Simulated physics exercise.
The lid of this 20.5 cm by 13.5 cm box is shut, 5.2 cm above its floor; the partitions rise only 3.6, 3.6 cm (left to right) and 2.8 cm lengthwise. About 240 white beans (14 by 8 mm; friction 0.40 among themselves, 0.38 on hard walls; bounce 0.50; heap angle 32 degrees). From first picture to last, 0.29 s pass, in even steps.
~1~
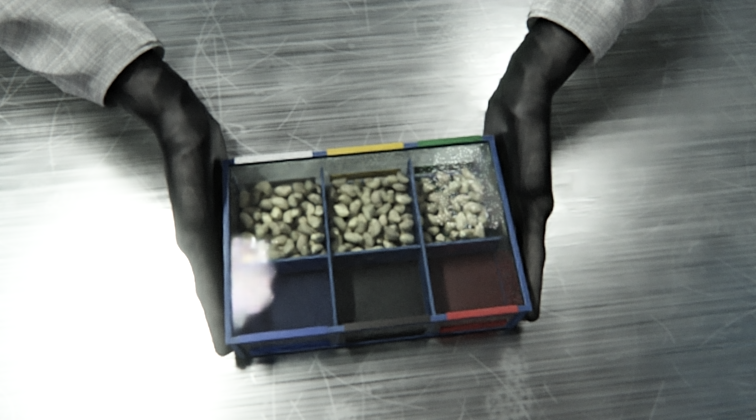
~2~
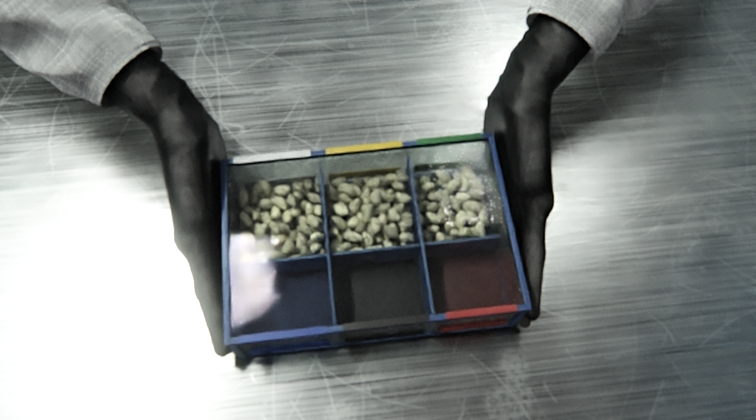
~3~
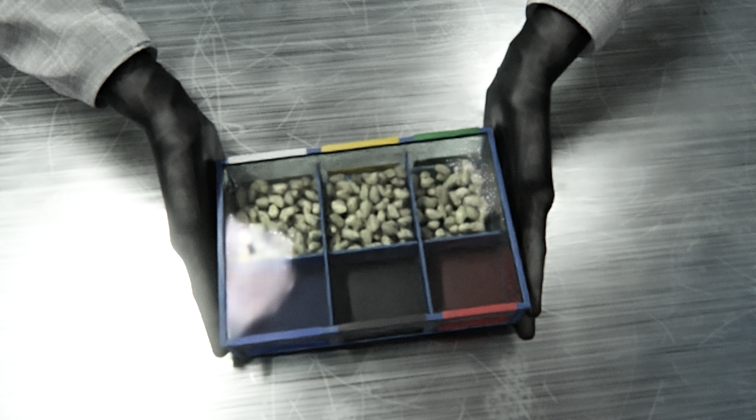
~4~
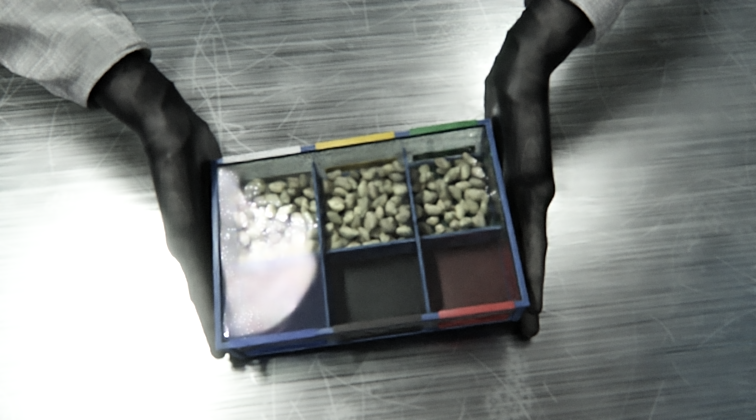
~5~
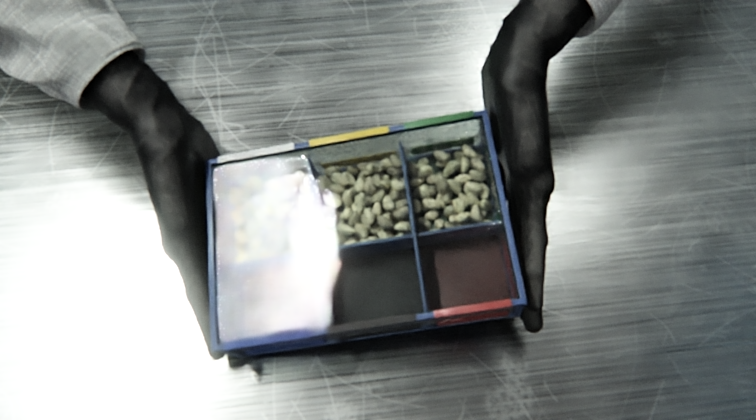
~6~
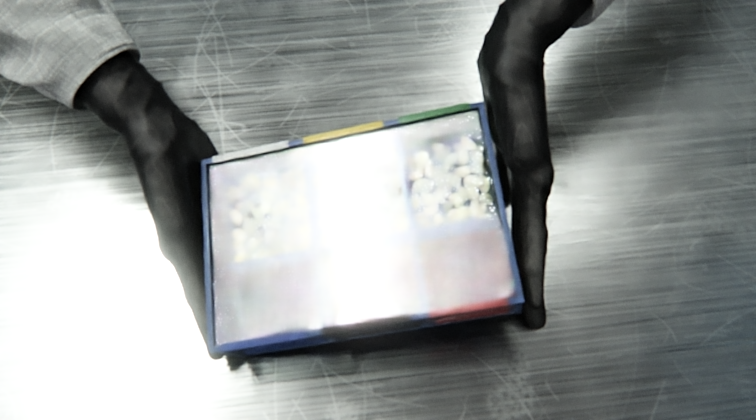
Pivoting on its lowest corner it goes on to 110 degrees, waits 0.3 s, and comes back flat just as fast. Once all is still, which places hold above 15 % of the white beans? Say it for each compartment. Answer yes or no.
Red compartment: No; blue compartment: Yes; green compartment: No; yellow compartment: No; white compartment: Yes; black compartment: No.
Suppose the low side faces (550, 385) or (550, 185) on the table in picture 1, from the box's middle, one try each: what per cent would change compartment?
Some 70 and 30 per cent.
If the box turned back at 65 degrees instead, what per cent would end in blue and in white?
Blue 0; white 40.
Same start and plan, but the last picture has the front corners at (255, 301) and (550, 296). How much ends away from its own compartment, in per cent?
It would be near 35 per cent.
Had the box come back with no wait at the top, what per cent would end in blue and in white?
In that case blue 40; white 40.
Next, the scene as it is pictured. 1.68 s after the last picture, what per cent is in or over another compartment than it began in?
About 45 per cent.
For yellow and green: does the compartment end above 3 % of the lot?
Yellow yes, green yes.
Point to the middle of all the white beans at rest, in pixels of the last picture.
Around (274, 258).
Then, 1.68 s after the last picture, tilt 110 degrees; blue 30 %, green 10 %, yellow 15 %, white 40 %, black 5 %.
Then, 2.81 s after the last picture, tilt 55 degrees; blue 40 %, green 5 %, yellow 10 %, white 40 %.
Then, 3.89 s after the last picture, tilt 0 degrees; blue 40 %, green 5 %, yellow 10 %, white 40 %.
In the end, red 0 %, blue 45 %, green 5 %, yellow 10 %, white 40 %, black 0 %.
